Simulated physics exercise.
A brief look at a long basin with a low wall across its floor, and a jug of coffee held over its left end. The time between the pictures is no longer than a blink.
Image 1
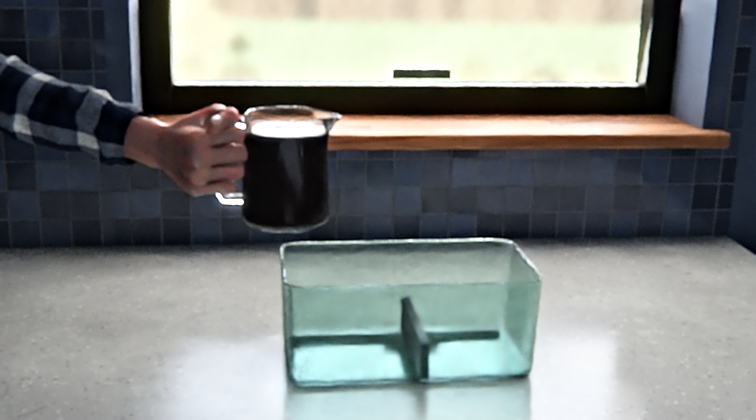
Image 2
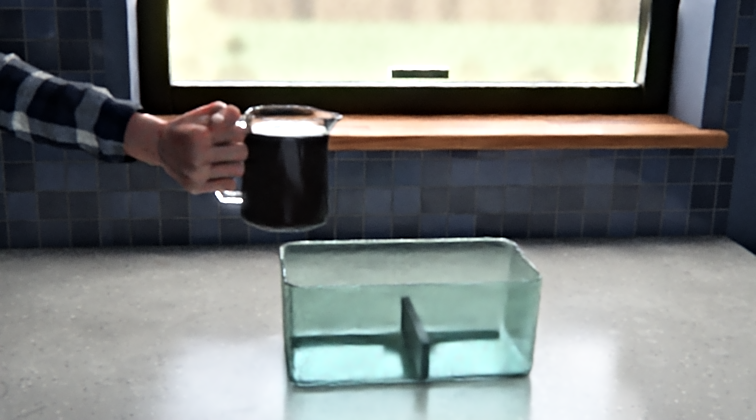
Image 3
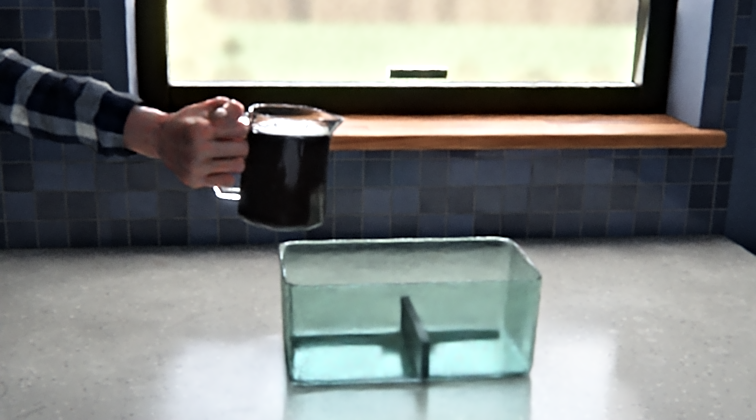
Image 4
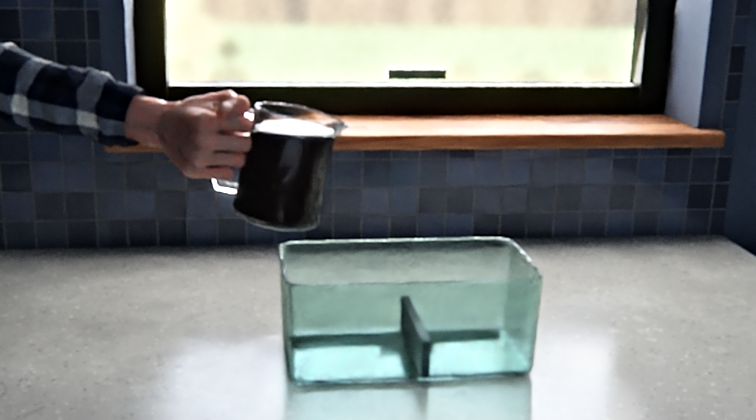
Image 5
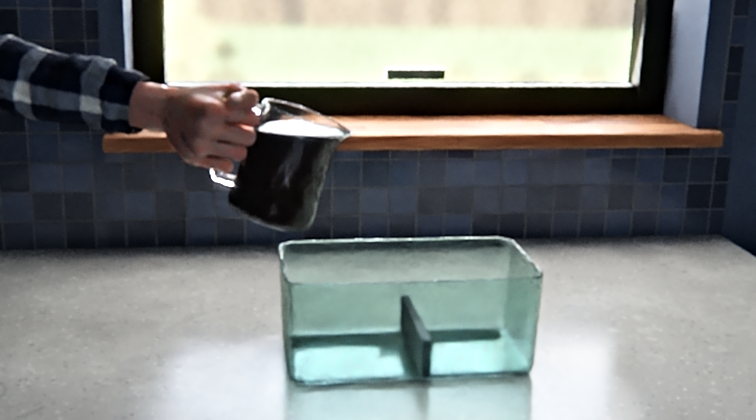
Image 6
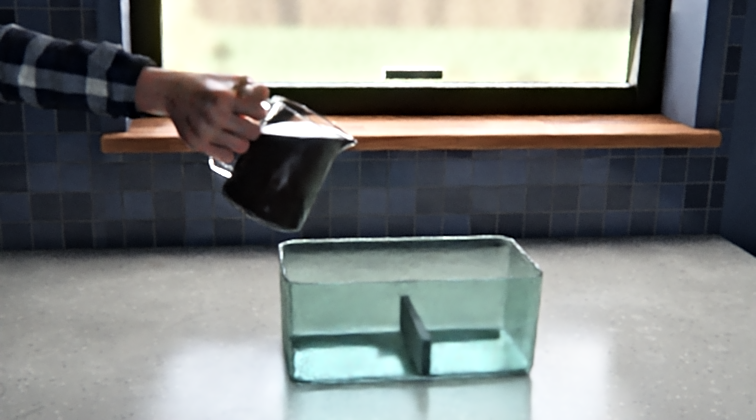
The clip shows a hand in a checked sleeve holding a glass jug of dark liquid above the left end of a long, greenish clear basin with a low dividing wall, then gradually tilting the jug to the right.
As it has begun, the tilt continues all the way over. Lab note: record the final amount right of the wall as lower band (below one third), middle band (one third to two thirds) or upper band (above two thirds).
Recorded: Lower band.
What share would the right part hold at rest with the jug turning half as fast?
It comes to 25 per cent or so.
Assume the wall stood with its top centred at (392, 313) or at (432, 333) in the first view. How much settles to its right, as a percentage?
The first gives 75 %, the second 15 %.
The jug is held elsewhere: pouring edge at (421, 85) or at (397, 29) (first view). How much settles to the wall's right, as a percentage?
You'd see around 75 per cent, and then around 75 per cent.
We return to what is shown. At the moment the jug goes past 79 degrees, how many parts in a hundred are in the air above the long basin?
It's close to 15 percent.
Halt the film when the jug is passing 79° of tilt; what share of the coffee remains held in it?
75 per cent or so.
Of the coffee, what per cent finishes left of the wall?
Some 75 per cent.
A moment on, the jug is tipped on its side and 77 per cent is still to pour, 6 is left of the wall and 2 right of it.
Next, the jug is tipped on its side and 38 per cent is still to pour, 33 is left of the wall and 12 right of it.
Then the jug is tipped on its side and 16 per cent is still to pour, 57 is left of the wall and 21 right of it.
Later the jug is tipped on its side and 8 per cent is still to pour, 69 is left of the wall and 22 right of it.
In the end 76 per cent lies left of the wall, 22 right of it and 0 outside.
